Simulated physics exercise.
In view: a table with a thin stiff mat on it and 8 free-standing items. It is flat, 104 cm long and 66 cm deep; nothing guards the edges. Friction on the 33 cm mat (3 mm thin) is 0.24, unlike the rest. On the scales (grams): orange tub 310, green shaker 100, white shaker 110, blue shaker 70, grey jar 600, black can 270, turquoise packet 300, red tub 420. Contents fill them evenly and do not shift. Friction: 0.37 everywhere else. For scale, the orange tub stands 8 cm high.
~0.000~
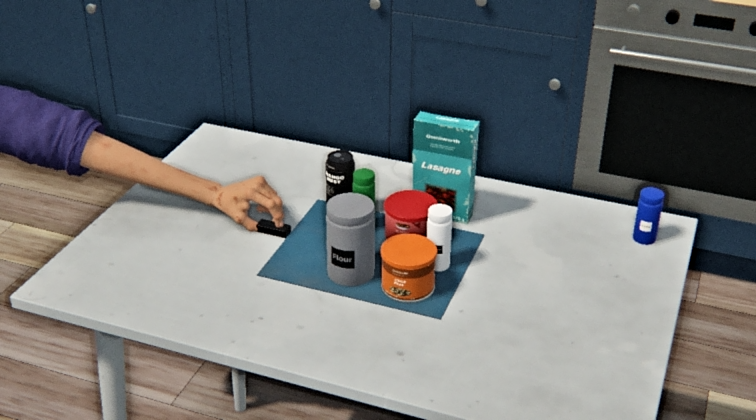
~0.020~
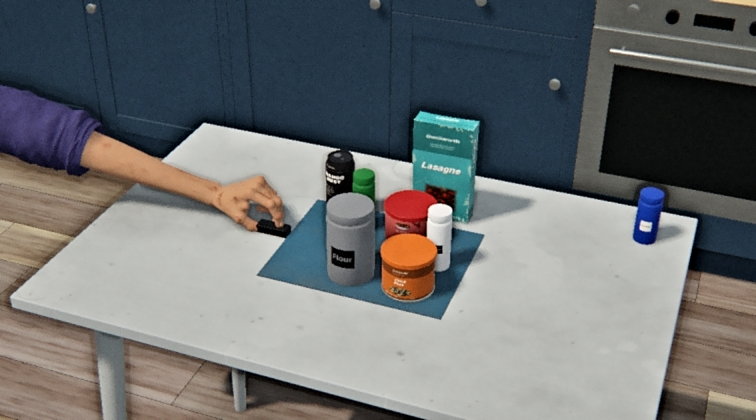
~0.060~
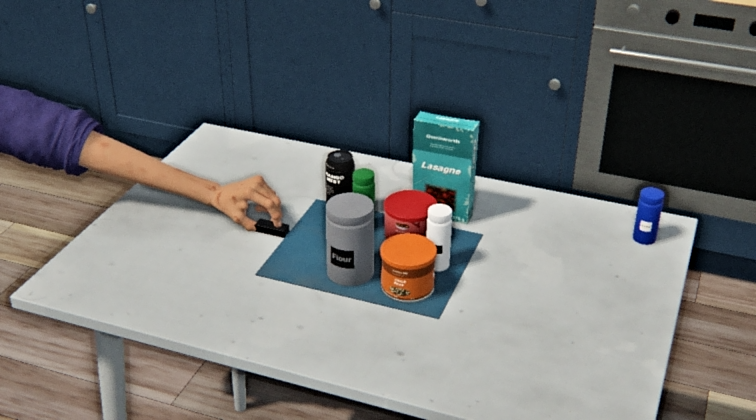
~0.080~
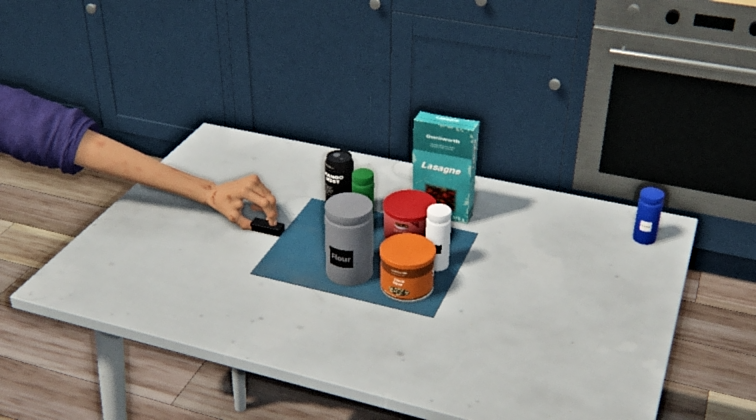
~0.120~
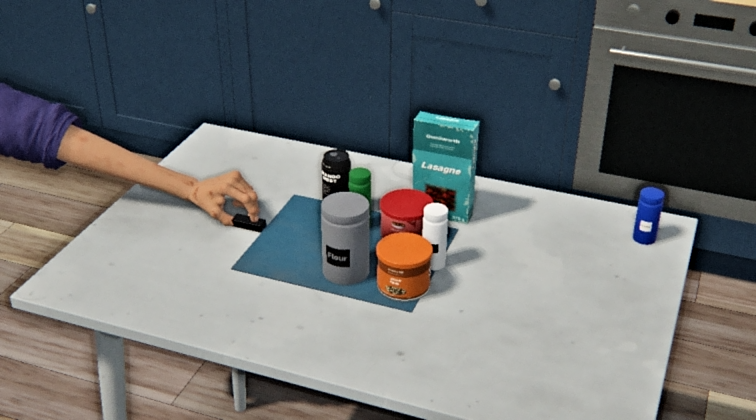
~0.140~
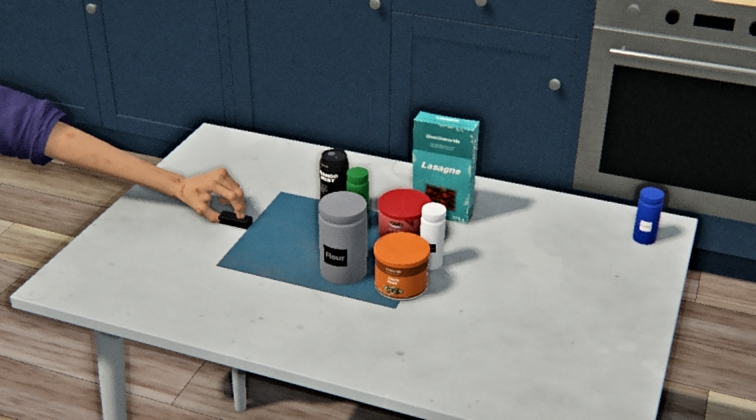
In a kitchen with dark blue cabinets and an oven, a pale table is seen from above by a still camera. A grey jar, orange tub, red tub, white shaker, green shaker and black can cluster around a blue mat, with a turquoise lasagne packet behind and a blue shaker far right. A purple-sleeved hand draws the mat left, and the clustered containers shift slightly left while the packet and blue shaker stay still.
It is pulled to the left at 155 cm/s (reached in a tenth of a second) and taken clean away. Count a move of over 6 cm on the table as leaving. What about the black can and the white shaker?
The black can ends elsewhere, the white shaker keeps its place.
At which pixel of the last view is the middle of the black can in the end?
Near (226, 175).
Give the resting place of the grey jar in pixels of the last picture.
Around (297, 230).
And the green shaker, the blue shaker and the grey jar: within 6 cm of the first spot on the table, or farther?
The green shaker gets shifted; the blue shaker stays put; the grey jar gets shifted.
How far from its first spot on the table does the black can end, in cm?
Some 25 cm.
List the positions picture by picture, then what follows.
Mat out by 0 cm; black can (341, 186); white shaker (439, 238), in the first frame.
Mat out by 0 cm; blue shaker (648, 216); grey jar (351, 240), in the second frame.
Mat out by 0 cm; turquoise packet (444, 169); red tub (410, 220), in the third frame.
Mat out by 1 cm; orange tub (407, 268), in the fourth frame.
Mat out by 5 cm; blue shaker (648, 216); grey jar (346, 238), in the fifth frame.
Mat out by 8 cm; black can (335, 185); white shaker (432, 236), in the sixth frame.
Around 0.34 s, mat out by 39 cm; black can shifted 11 cm near (288, 175); white shaker at 10° to upright near (424, 232); green shaker at 10° to upright.
Around 0.54 s, mat out by 70 cm; black can at 43° to upright near (244, 166); white shaker at 9° to upright near (432, 237); green shaker at 66° to upright.
Finally (2.7 s), on their side or leaning hard on the table, green shaker and black can; not toppled but over 6 cm from the start, grey jar; the other 5 still in place (within 6 cm). Final places as that camera would see them, black can near (226, 175), white shaker near (429, 235).
